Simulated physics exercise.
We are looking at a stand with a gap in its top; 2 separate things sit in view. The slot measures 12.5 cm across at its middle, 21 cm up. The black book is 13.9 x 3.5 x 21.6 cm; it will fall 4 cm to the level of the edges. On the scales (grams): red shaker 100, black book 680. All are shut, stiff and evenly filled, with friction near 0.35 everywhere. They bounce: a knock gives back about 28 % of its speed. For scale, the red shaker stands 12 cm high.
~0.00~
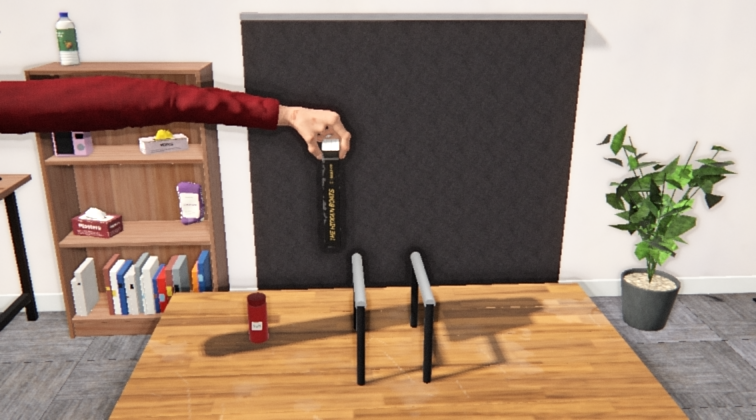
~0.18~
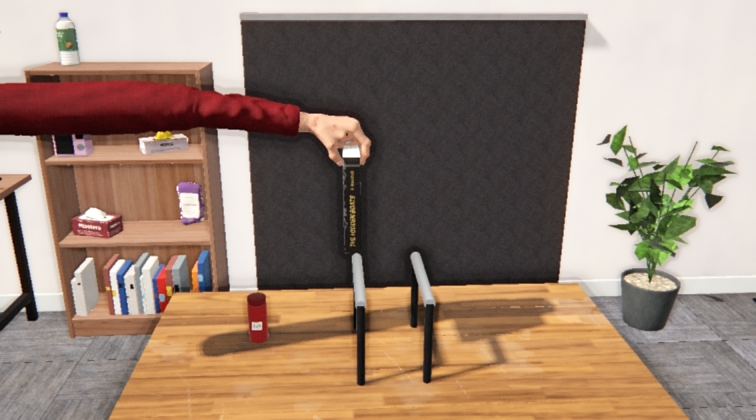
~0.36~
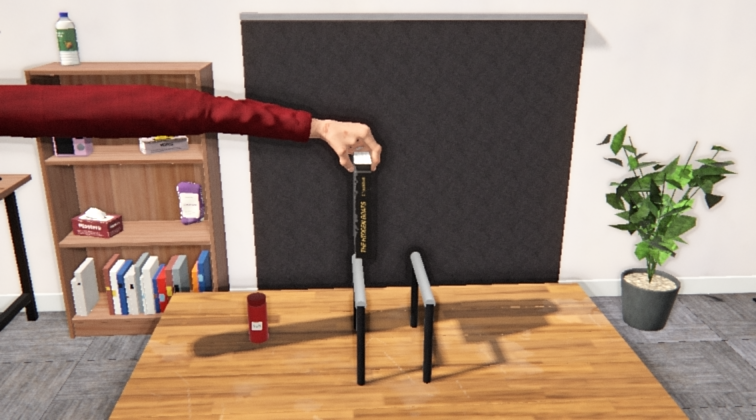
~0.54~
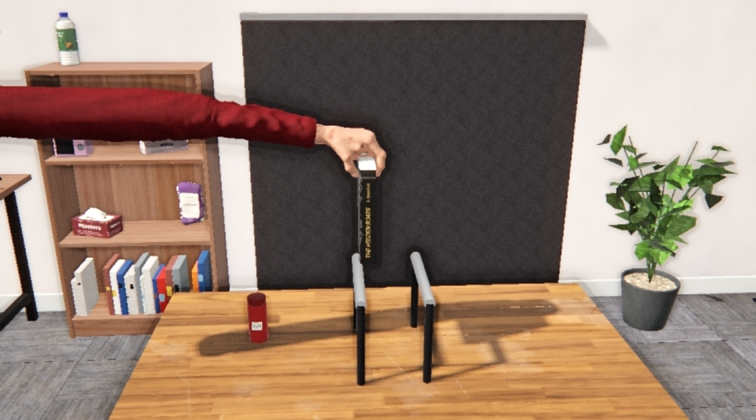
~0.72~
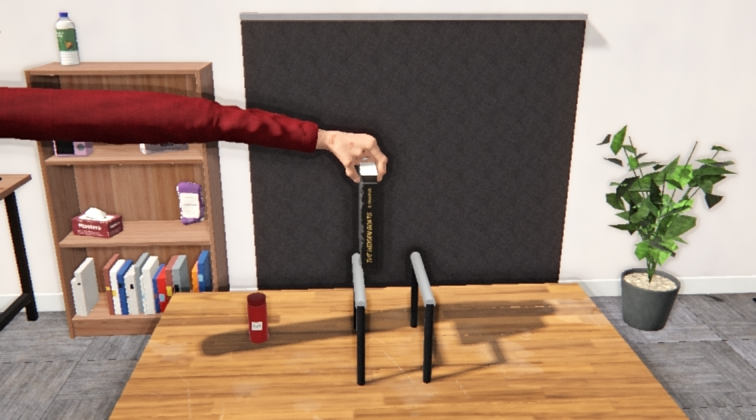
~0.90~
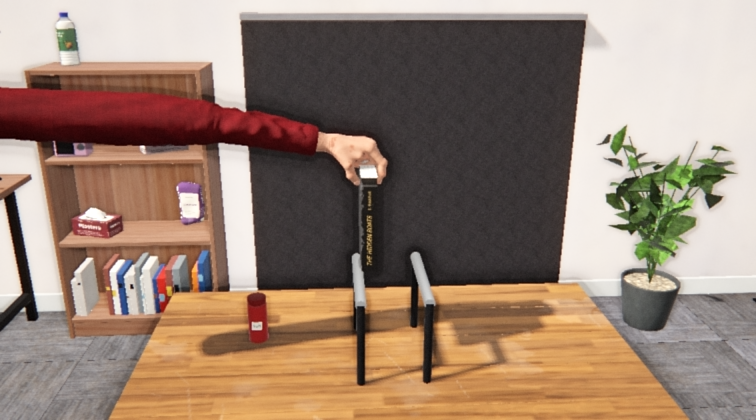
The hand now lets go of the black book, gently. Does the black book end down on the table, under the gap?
In the end the book goes down the gap.
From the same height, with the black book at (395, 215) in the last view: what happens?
Then it drops through.
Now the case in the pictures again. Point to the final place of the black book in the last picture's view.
Around (390, 314).
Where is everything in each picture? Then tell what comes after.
In the first picture, 10 cm from its drop point; black book (332, 190); red shaker (258, 318).
In the second picture, 6 cm from its drop point; black book (352, 196); red shaker (258, 318).
In the third picture, 3 cm from its drop point; black book (362, 202); red shaker (258, 318).
In the fourth picture, 2 cm from its drop point; black book (366, 207); red shaker (258, 318).
In the fifth picture, 1 cm from its drop point; black book (368, 212); red shaker (258, 318).
Held still over the gap; black book (368, 215); red shaker (258, 318), in the sixth picture.
After 1.20 s, black book moved 8 cm near (376, 245).
After 1.40 s, black book moved 23 cm near (386, 307).
After 2.30 s, black book 4° off upright near (389, 314).
In the end (3.5 s), not toppled but over 4 cm from the start, black book; red shaker under 4 cm from the start. At the end, from the last picture's camera, black book near (390, 314). The book reaches the table.
